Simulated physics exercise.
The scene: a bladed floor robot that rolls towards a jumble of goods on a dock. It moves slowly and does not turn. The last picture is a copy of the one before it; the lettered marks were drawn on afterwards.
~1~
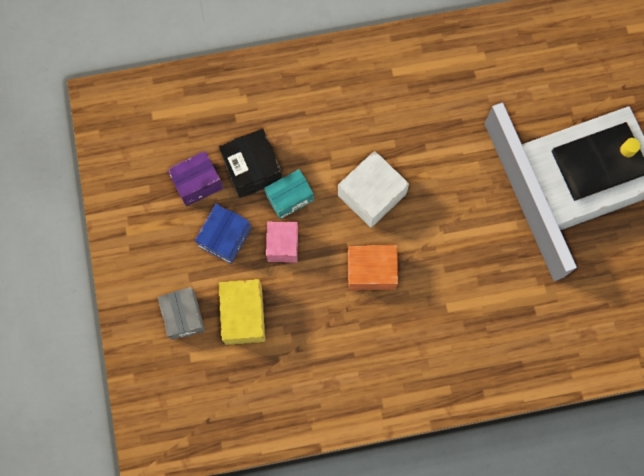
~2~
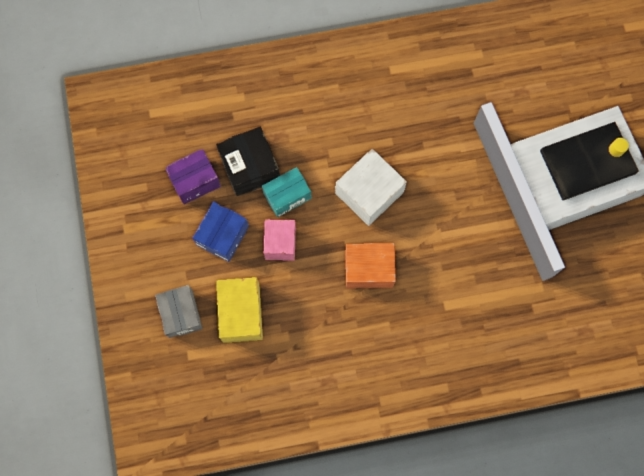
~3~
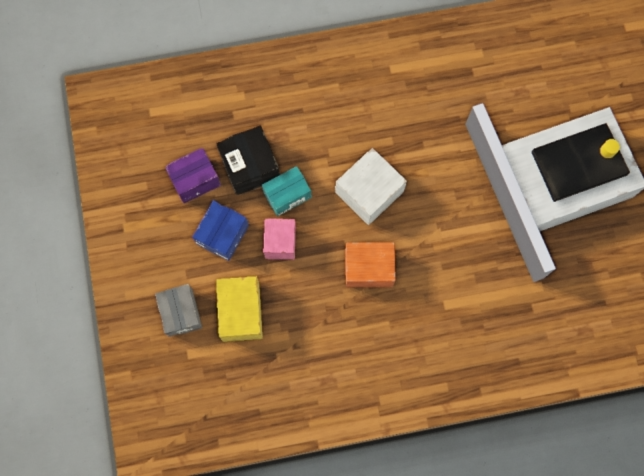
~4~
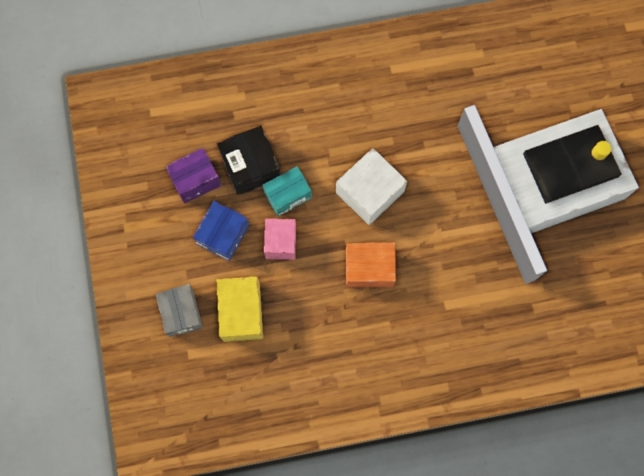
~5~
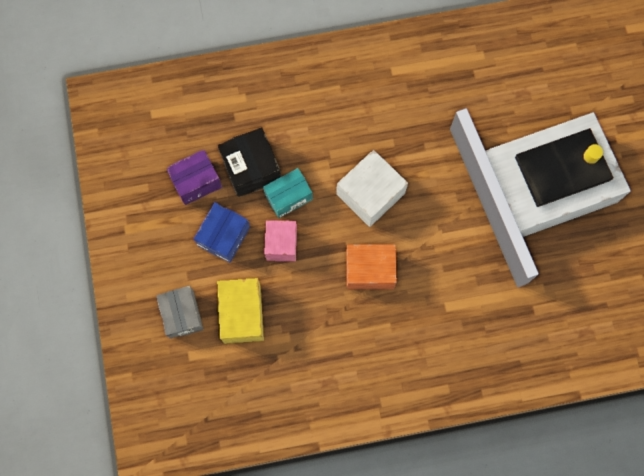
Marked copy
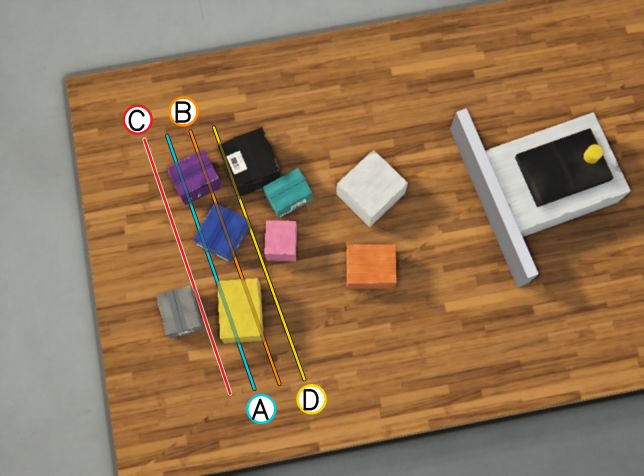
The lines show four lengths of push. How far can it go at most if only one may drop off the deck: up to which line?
Line C.
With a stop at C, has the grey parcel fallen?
Yes.
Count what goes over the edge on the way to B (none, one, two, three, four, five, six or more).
By then, none.
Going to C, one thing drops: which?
The grey parcel goes over.
On the marked copy, A at (209, 258); B at (233, 253); C at (186, 262); D at (257, 249).
Taking C. A third of the way, robot (448, 190); orange crate (367, 270); white crate (336, 189).
Two thirds of the way, robot (337, 210); purple parcel (173, 182); turquoise parcel (184, 216).
When it is over, robot (249, 227); grey parcel over the edge; purple parcel (87, 198); one fallen.
As for the rest, A is within the limit but short; B is within the limit but short; D is within the limit but short.
